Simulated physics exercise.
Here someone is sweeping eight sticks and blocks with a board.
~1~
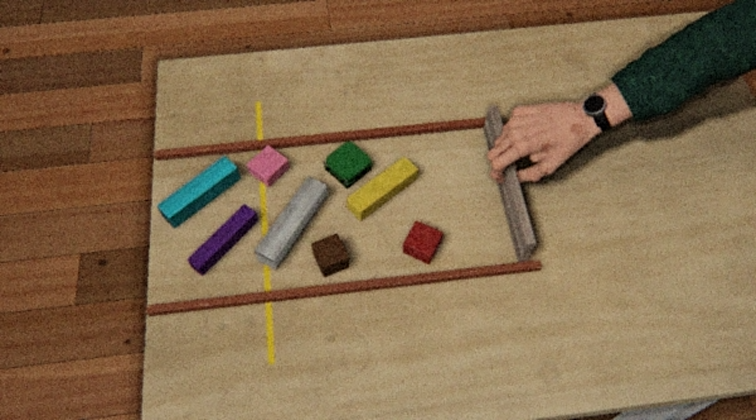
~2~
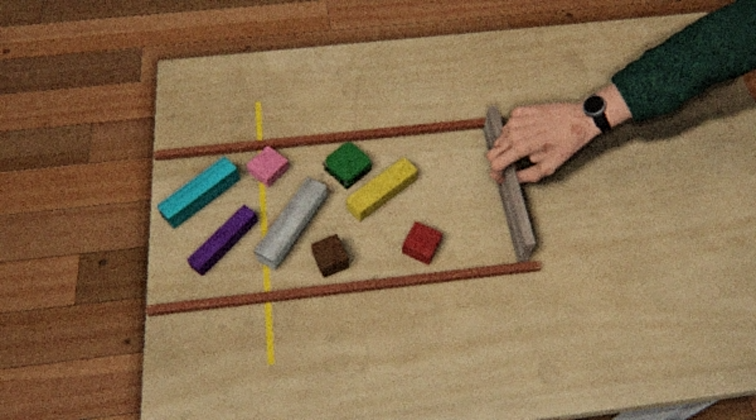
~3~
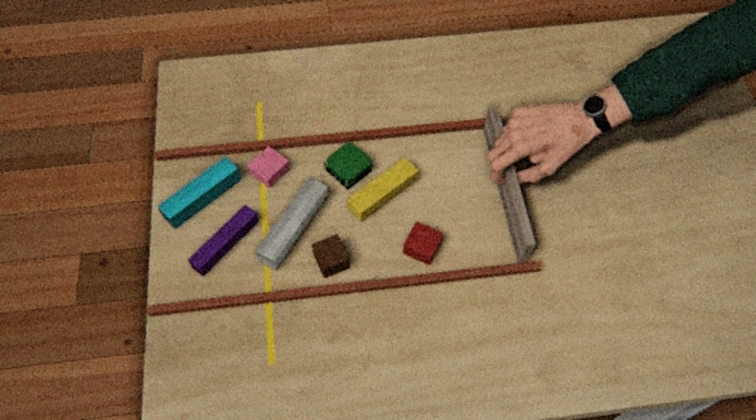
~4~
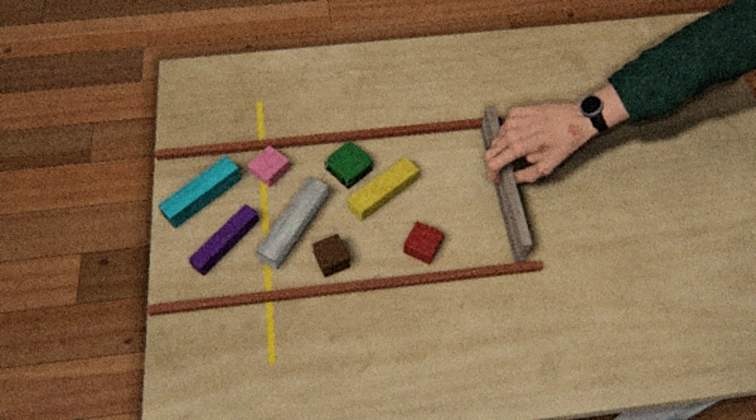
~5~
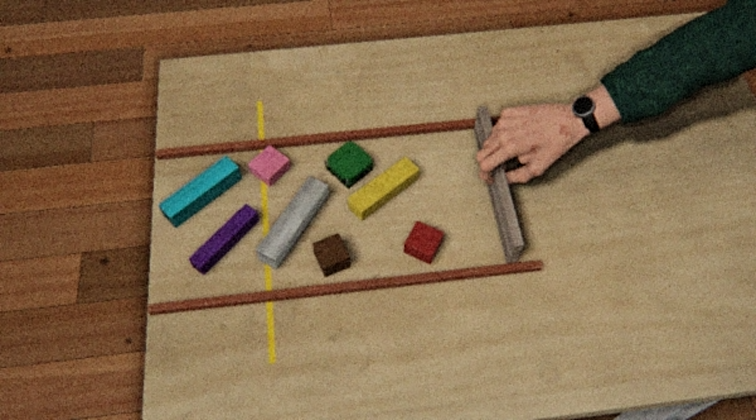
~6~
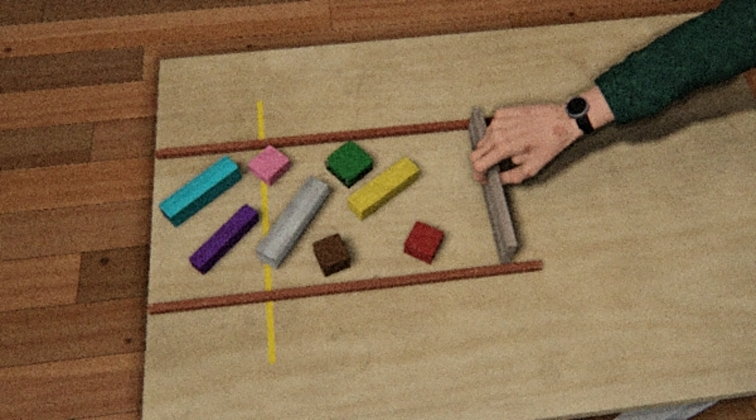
At first, a hand in a green sleeve holds a gray board still at the right of several colorful sticks and blocks, which lie between two reddish-brown rails on a wooden table. The hand then slides the board slightly to the left, while the pieces stay where they are, apart from it.
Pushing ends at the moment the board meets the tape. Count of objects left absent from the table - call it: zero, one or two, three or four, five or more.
My call is zero.
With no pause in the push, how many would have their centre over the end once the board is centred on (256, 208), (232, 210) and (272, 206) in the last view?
Place by place: 0, 1 and 0.
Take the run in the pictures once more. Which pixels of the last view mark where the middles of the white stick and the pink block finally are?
The white stick ends up near (213, 221), and the pink block near (212, 165).
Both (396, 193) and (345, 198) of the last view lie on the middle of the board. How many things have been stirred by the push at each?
The number moved is 2 and then 5.
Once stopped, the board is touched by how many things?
In total, 3.
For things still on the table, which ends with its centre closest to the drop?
The turquoise stick is foremost.
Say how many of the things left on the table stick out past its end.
The count is 1.
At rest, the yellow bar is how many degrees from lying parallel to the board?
It measures close to 0 degrees.
Soon after, none off yet; turquoise stick at rest near (201, 191); purple stick at rest near (225, 239); pink block at rest near (270, 166).
After that, none off yet; turquoise stick displaced a little near (190, 192); purple stick displaced a little near (214, 236); pink block displaced about its own width near (243, 164).
In the end, the number that fall off is zero.
